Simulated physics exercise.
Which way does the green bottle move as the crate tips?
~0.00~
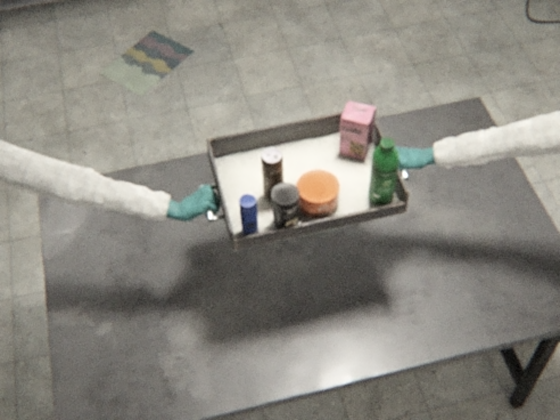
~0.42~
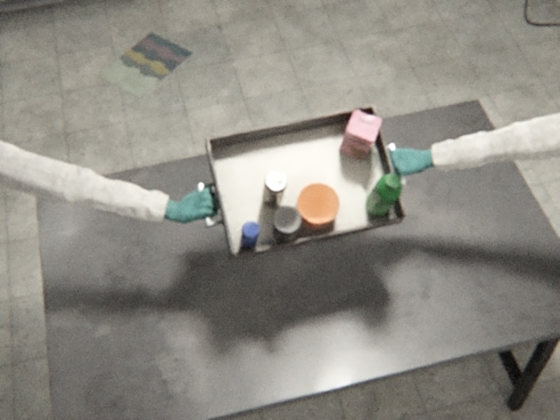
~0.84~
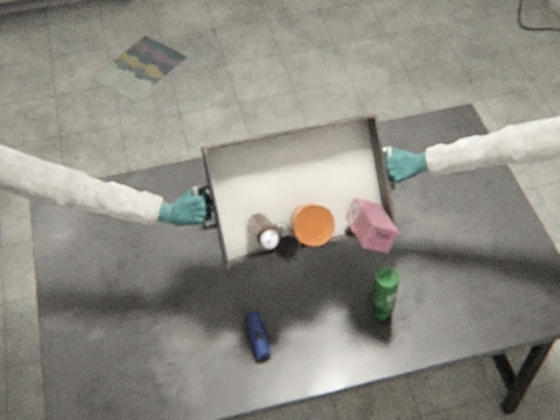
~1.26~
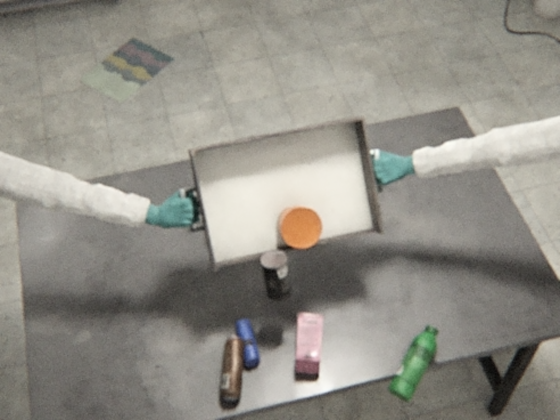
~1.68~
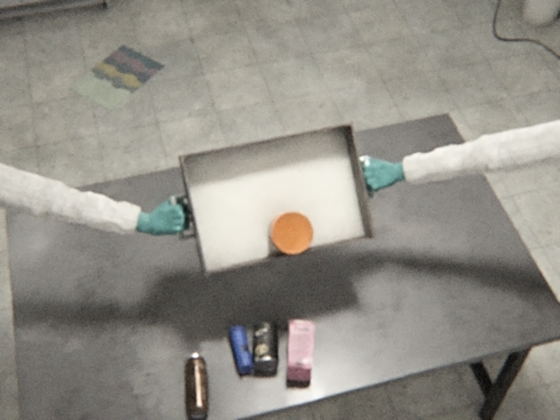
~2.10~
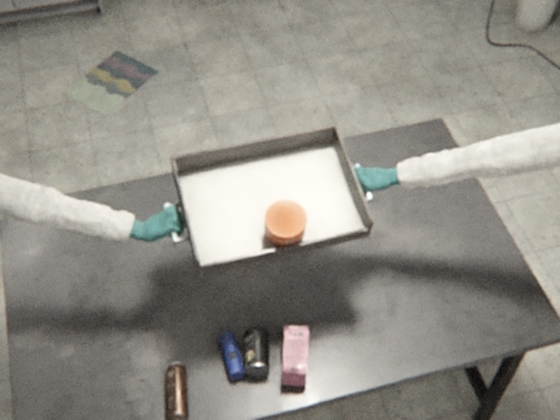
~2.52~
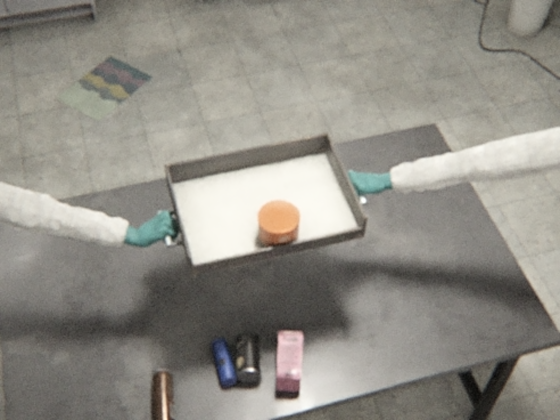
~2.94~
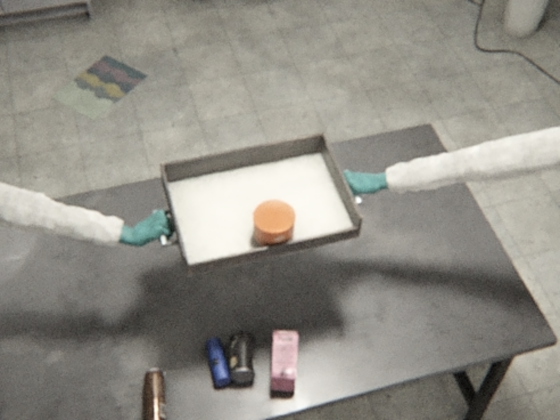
The green bottle moves down in the view, going over the near side of the crate toward the table.
